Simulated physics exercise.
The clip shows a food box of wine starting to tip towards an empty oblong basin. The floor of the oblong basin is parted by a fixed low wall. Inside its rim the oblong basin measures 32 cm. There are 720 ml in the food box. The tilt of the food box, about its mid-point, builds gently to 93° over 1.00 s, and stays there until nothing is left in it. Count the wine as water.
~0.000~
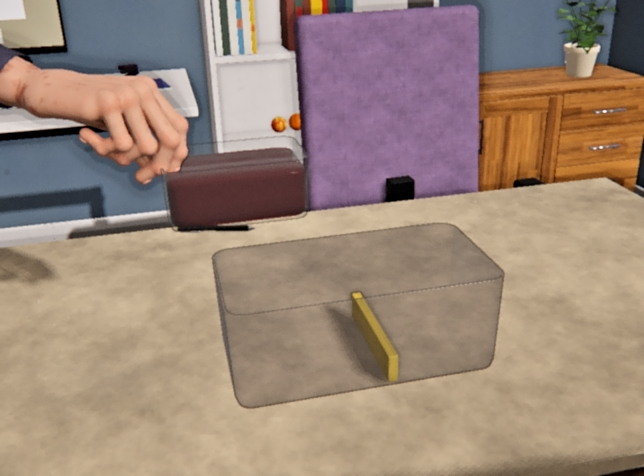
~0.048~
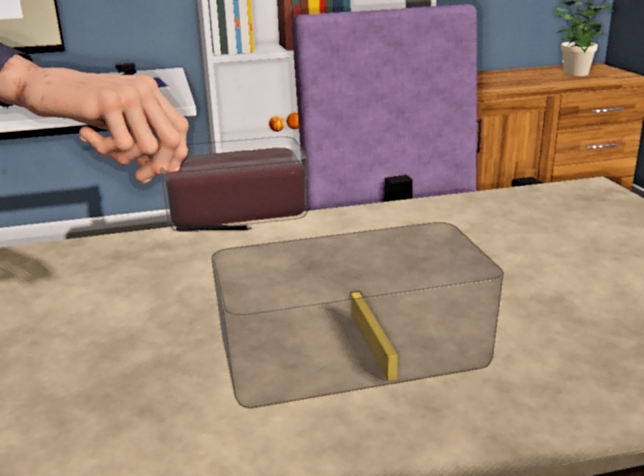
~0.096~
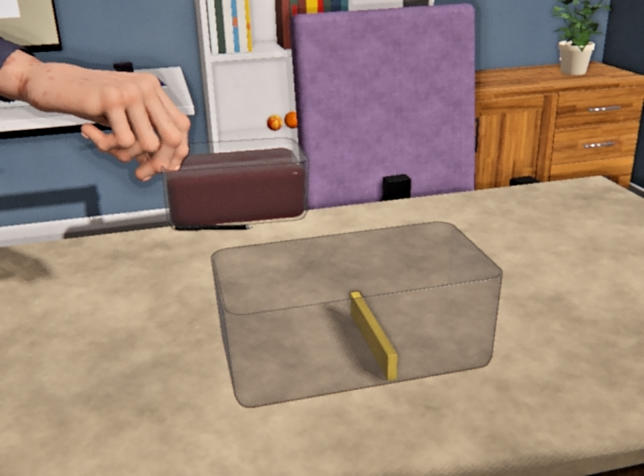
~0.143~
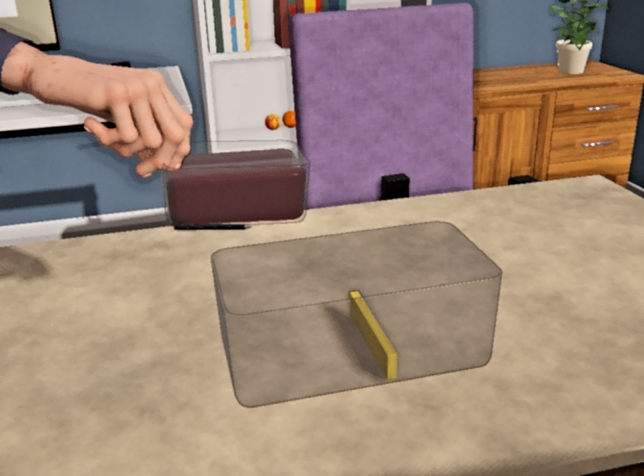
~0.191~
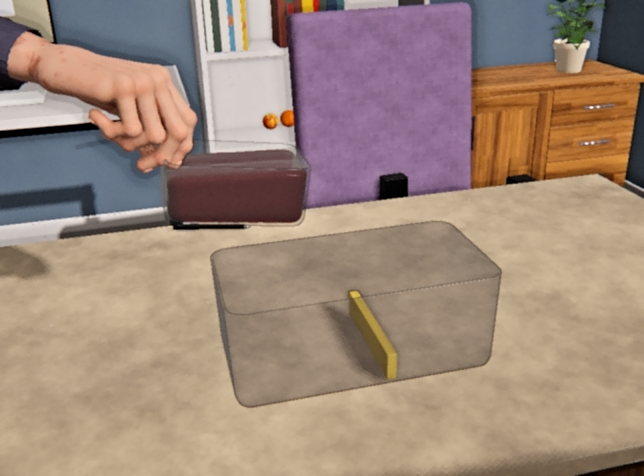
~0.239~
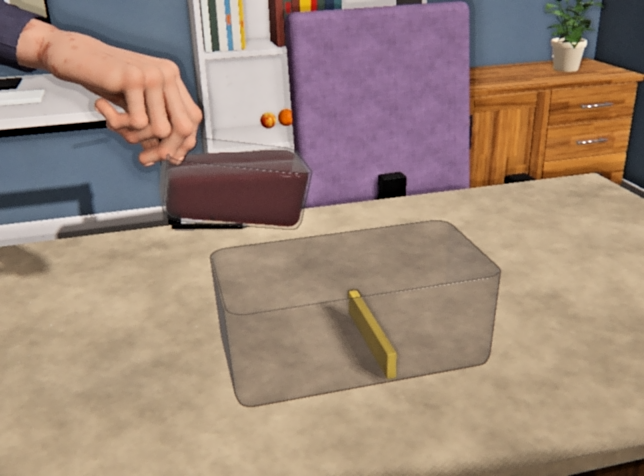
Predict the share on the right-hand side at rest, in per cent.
Roughly 42 per cent is past the wall.
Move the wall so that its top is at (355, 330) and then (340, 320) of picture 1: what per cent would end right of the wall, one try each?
First 60, then 75 per cent.
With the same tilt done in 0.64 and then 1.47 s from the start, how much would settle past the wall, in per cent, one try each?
In turn about 25 and 45 per cent.
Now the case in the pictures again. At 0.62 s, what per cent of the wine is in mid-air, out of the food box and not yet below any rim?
About 34 per cent.
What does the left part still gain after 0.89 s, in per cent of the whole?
Some 14 per cent.
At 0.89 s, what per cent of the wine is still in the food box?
About 12 per cent.
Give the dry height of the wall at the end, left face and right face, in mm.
Left about 22 mm, right about 20 mm.
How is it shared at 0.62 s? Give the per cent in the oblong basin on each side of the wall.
Near 14 on the left, 8 on the right.
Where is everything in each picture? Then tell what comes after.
In the first picture, it leans 0°; its right rim is at (300, 149); the wine meets the walls at (164, 170) and (299, 156); the oblong basin's rim runs from (218, 283) to (477, 248); the wall's top is at (373, 323).
In the second picture, it leans 1°; its right rim is at (300, 149); the wine meets the walls at (164, 170) and (298, 157).
In the third picture, it leans 2°; its right rim is at (301, 151); the wine meets the walls at (164, 169) and (298, 157).
In the fourth picture, it leans 5°; its right rim is at (302, 154); the wine meets the walls at (165, 168) and (298, 157).
In the fifth picture, it leans 8°; its right rim is at (303, 158); the wine meets the walls at (165, 168) and (299, 159).
In the sixth picture, it leans 13°; its right rim is at (303, 163); the wine meets the walls at (166, 168) and (301, 159).
After 0.62 s the tilt is 63° and 45 per cent is still to pour, 13 is left of the wall and 8 right of it.
After 0.89 s the tilt is 90° and 11 per cent is still to pour, 43 is left of the wall and 42 right of it.
After 1.18 s the tilt is 93° and 3 per cent is still to pour, 53 is left of the wall and 42 right of it.
After 1.50 s the tilt is 93° and 1 per cent is still to pour, 56 is left of the wall and 42 right of it.
In the end 57 per cent lies left of the wall, 42 right of it and 1 outside.
